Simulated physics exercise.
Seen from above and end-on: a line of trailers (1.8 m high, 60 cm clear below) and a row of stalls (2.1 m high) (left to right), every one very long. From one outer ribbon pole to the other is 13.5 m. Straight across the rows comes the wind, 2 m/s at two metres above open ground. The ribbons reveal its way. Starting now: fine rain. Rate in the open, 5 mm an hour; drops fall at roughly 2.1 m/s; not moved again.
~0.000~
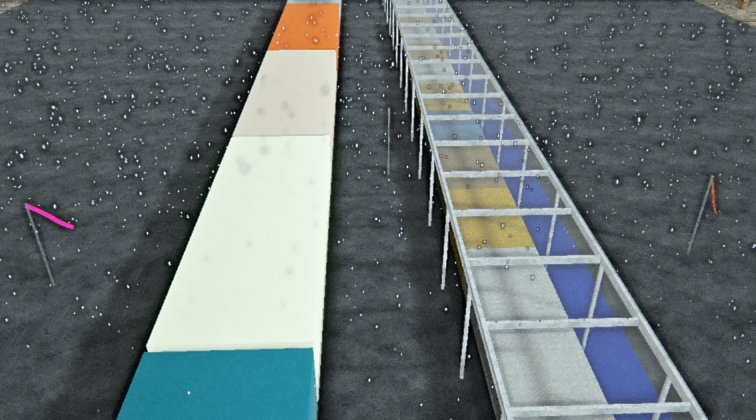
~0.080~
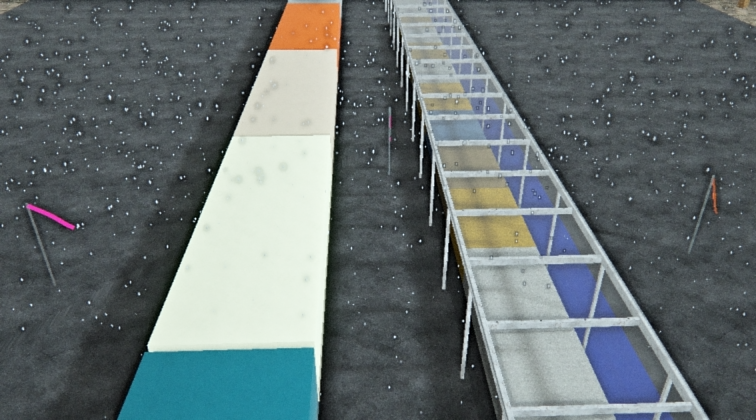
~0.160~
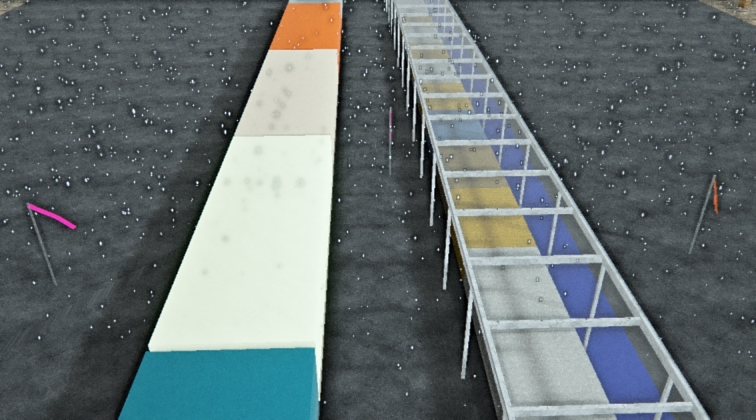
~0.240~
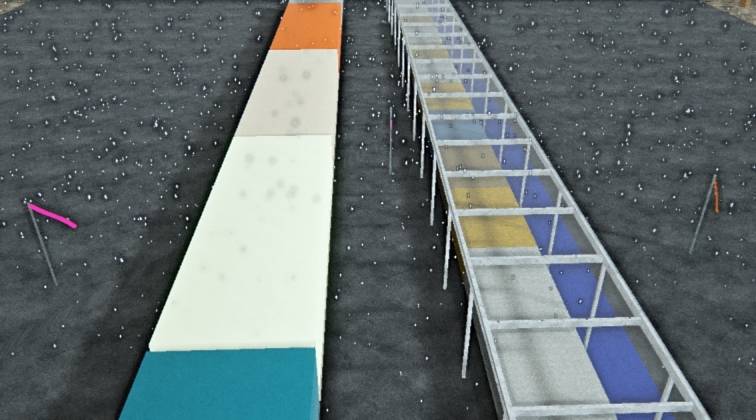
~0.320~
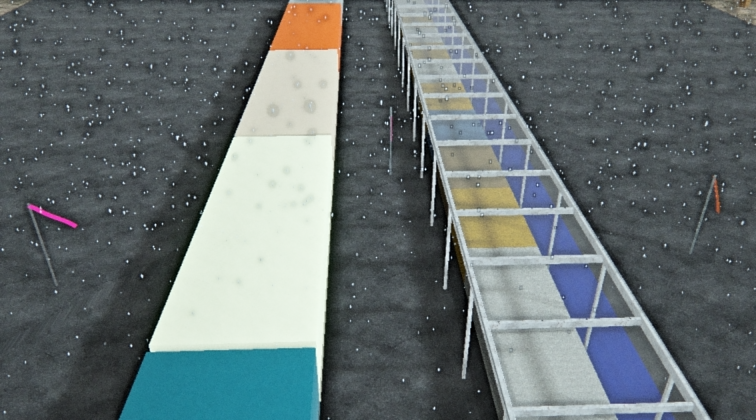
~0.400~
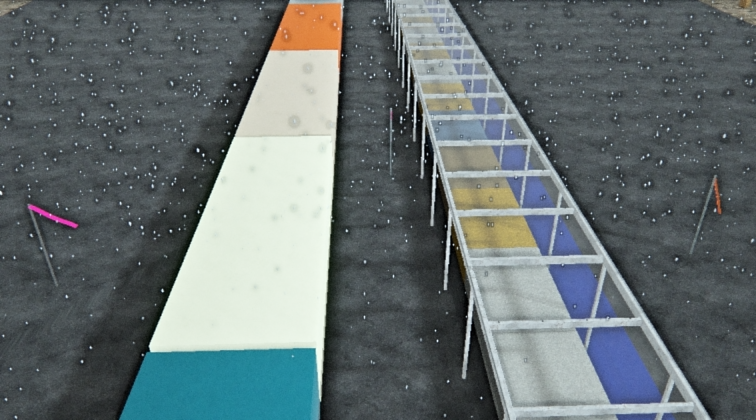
Fine rain flecks the view throughout, its pale drops shifting over dark, rough ground seen from above and end-on. A long line of trailers, teal nearest, then white, beige and orange, lies left of a long row of pale-framed stalls with yellow, grey and blue inside. The pink ribbon at left and orange one at right barely stir on their poles, and the camera stays still.
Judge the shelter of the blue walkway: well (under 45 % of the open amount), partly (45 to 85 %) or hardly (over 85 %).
It receives not even 45 % of what falls in the open.
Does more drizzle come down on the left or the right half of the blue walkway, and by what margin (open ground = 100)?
Result: Right portion ahead by approx. 60 points.
In 10 minutes the blue walkway collects 0.2 mm against 0.8 mm in the open.
In 30 minutes the blue walkway collects 0.7 mm against 2.5 mm in the open.
In 60 minutes the blue walkway collects 1.5 mm against 5.0 mm in the open, so the blue walkway has 30 % of the open amount; the left half of it has 0 %, the right half 60 %.
